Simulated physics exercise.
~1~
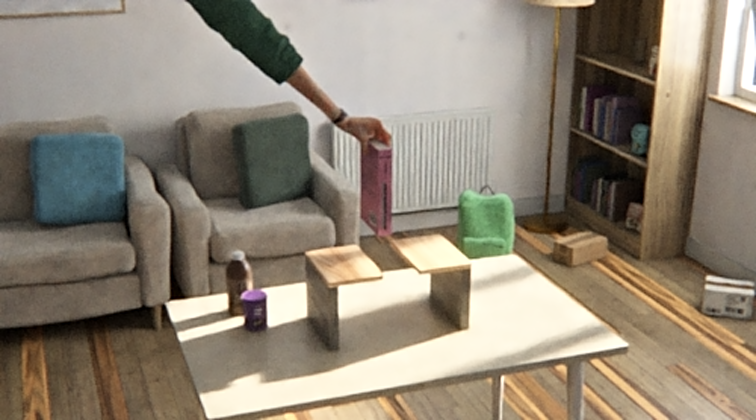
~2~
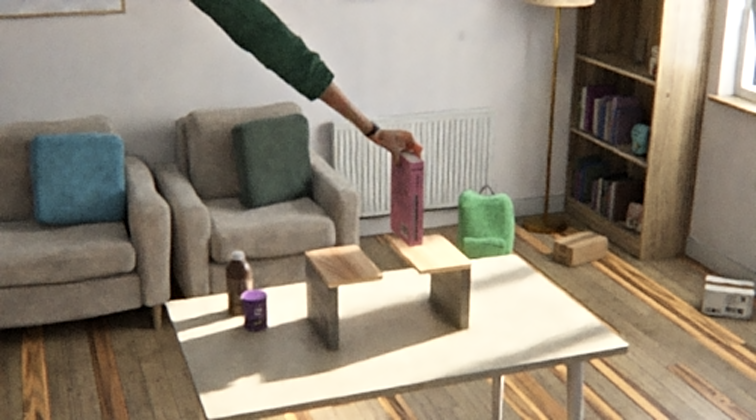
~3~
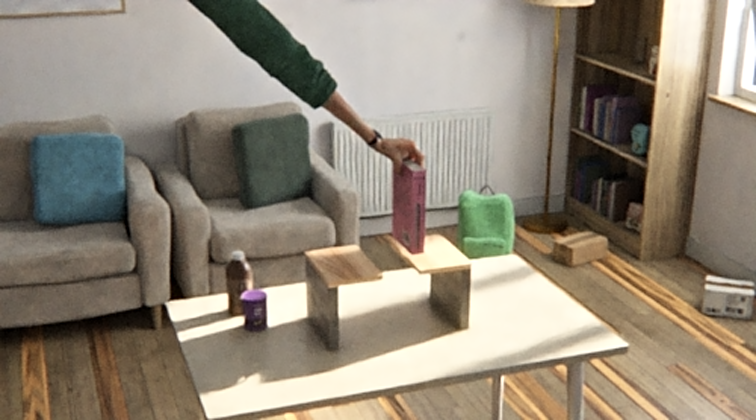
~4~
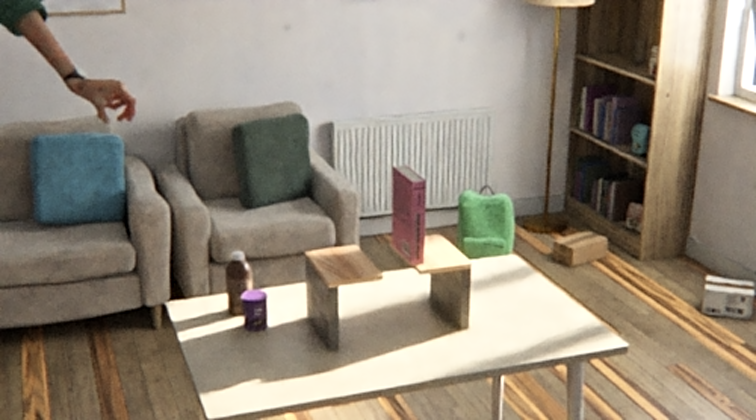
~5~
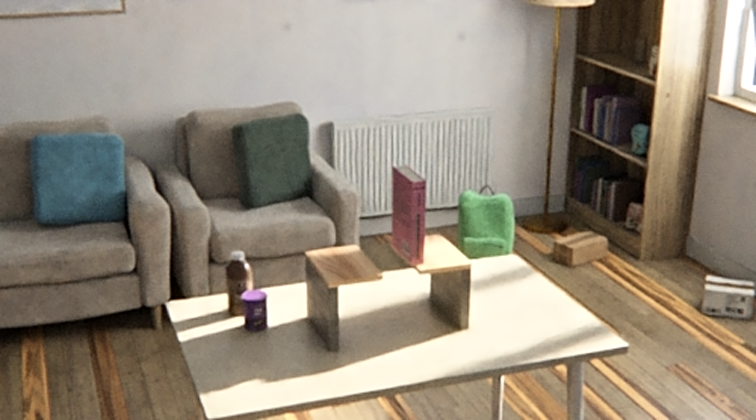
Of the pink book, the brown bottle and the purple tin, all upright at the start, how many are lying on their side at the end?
None of them are lying on their side. The book, the bottle and the tin are all still upright at the end.
